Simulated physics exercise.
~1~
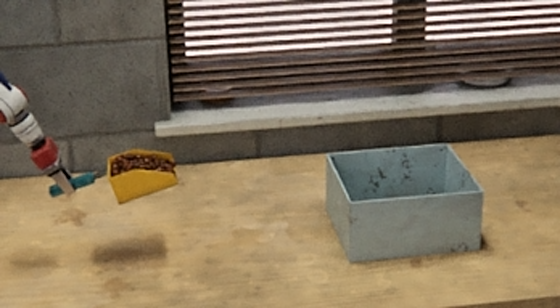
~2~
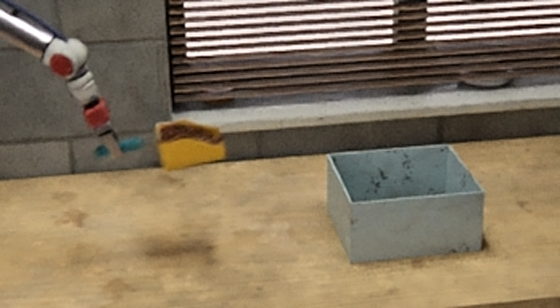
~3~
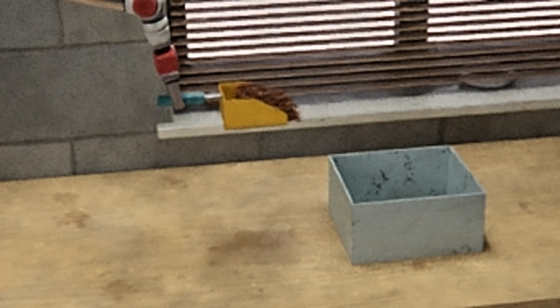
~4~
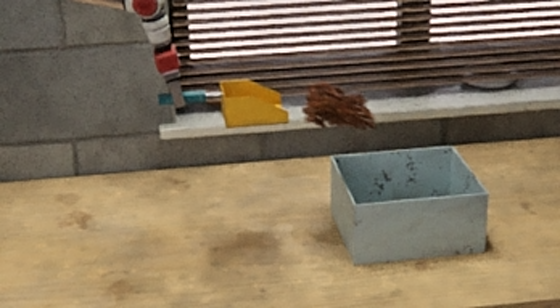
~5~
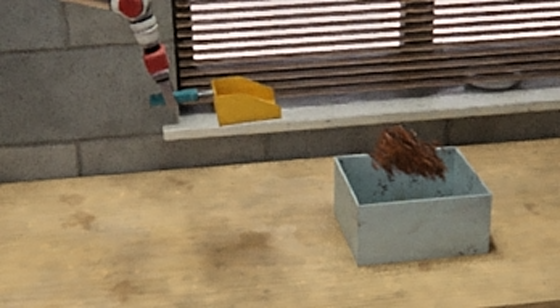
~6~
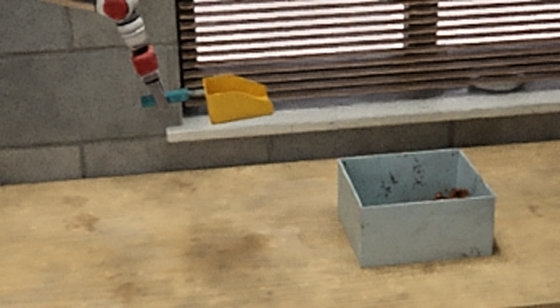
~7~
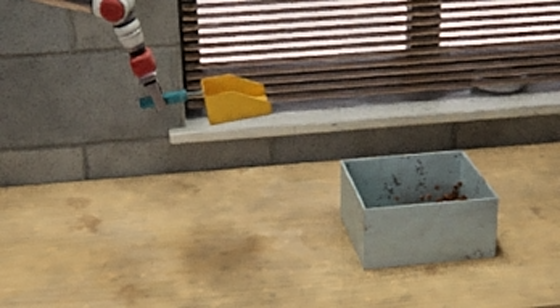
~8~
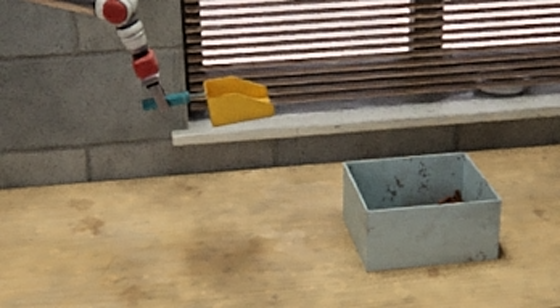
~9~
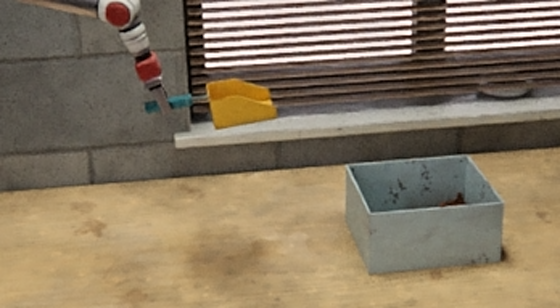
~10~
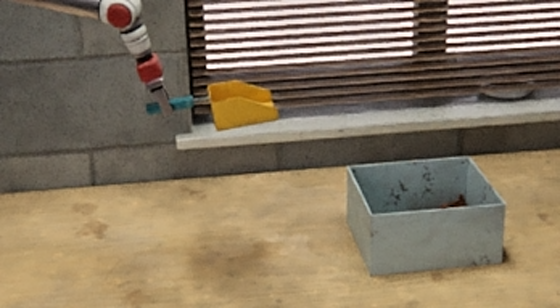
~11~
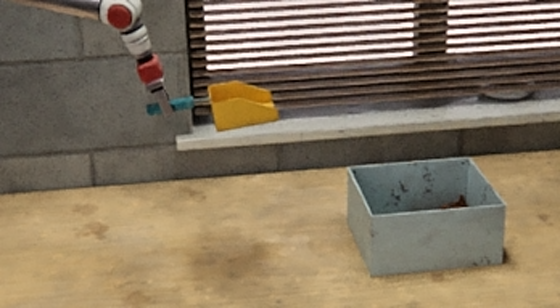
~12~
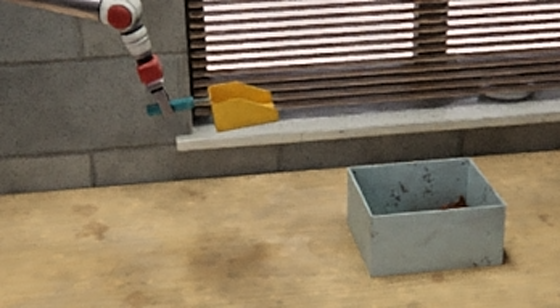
At the start, a robot arm on the left holds a yellow scoop filled with small brown pellets above a wooden table, with an open grey-blue box standing to the right. The arm swings the scoop up and to the right, toward the window blinds, then stops. The pellets slide out over the open front and fly to the right in a loose clump. They arc down into the box, while the scoop draws back slightly and tips backward. At the end, the brown heap lies inside the box, and the arm holds the emptied scoop still.
